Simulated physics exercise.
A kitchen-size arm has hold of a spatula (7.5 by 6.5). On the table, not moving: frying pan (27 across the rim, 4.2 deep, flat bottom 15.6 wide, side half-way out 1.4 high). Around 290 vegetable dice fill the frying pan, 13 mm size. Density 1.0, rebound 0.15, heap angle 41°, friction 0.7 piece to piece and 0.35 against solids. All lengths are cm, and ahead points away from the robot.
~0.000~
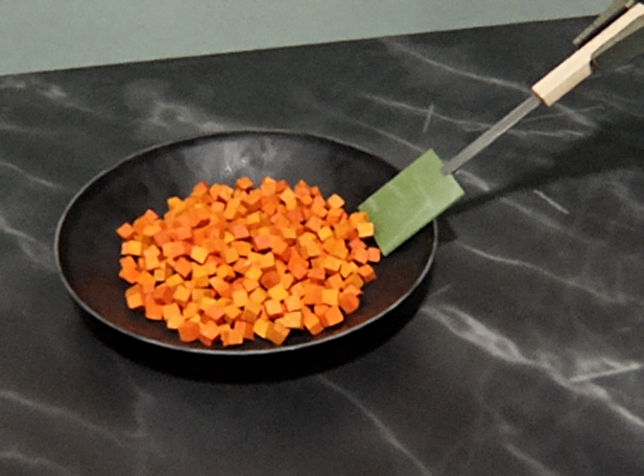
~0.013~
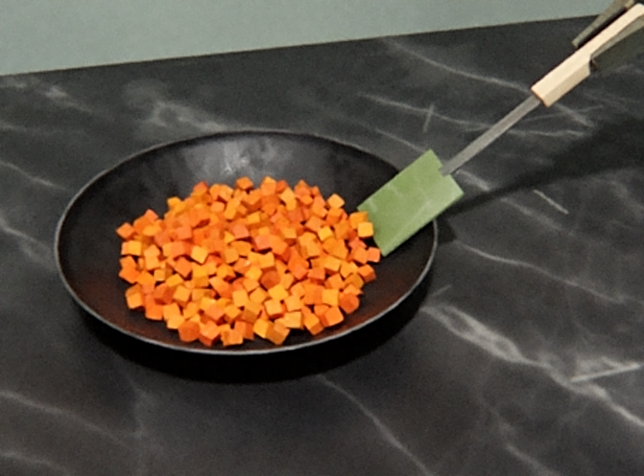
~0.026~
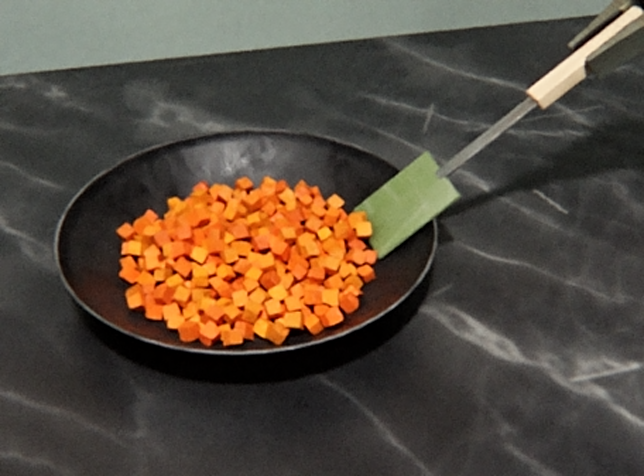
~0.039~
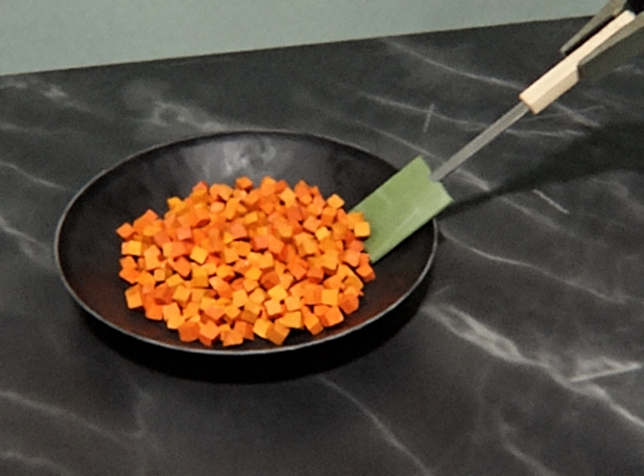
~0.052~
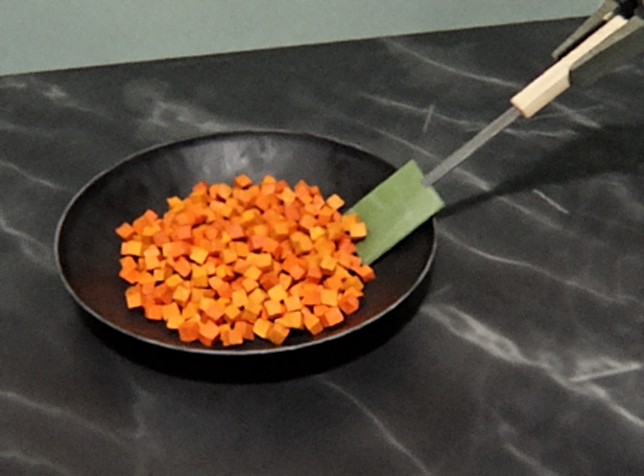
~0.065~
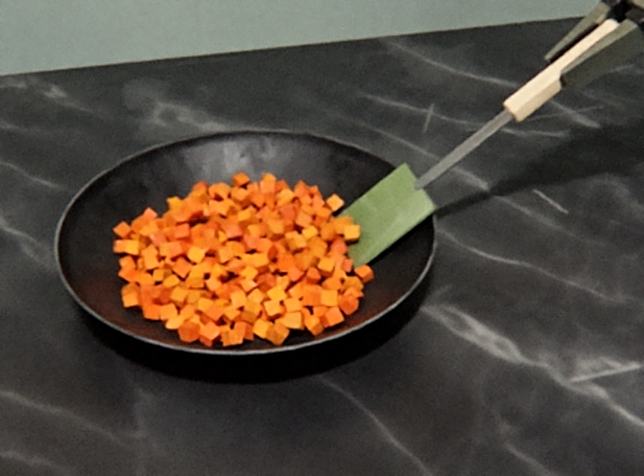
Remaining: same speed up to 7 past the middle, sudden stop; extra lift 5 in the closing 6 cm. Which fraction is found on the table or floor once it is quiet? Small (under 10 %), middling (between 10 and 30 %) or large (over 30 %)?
Answer: Small; under 10 % of the vegetable dice finish on the table or floor.
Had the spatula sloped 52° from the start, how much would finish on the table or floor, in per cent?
It would be near 0 per cent.
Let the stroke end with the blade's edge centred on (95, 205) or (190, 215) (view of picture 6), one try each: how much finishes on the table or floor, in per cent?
About 15 and 0 per cent.
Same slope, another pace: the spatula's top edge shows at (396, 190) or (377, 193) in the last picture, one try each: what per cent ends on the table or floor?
Some 15 and 15 per cent.
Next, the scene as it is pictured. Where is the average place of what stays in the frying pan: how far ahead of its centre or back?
About 4.5 cm ahead.
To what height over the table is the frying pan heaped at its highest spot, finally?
Some 6.0 cm.
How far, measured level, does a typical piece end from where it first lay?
Roughly 3 cm.
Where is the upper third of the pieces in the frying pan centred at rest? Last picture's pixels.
Around (127, 252).
After 0.18 s, sloping 38°, highest piece 4 above the table; 289 in the frying pan.
After 0.29 s, sloping 38°, highest piece 6 above the table; 289 in the frying pan.
After 0.54 s, sloping 38°, highest piece 6 above the table; 284 in the frying pan, 4 on the table or floor, 1 on the blade or in flight.
After 1.59 s, sloping 38°, highest piece 6 above the table; 283 in the frying pan, 6 on the table or floor.
At rest, 283 in the frying pan, 6 on the table or floor. That is 2 % on the table or floor.
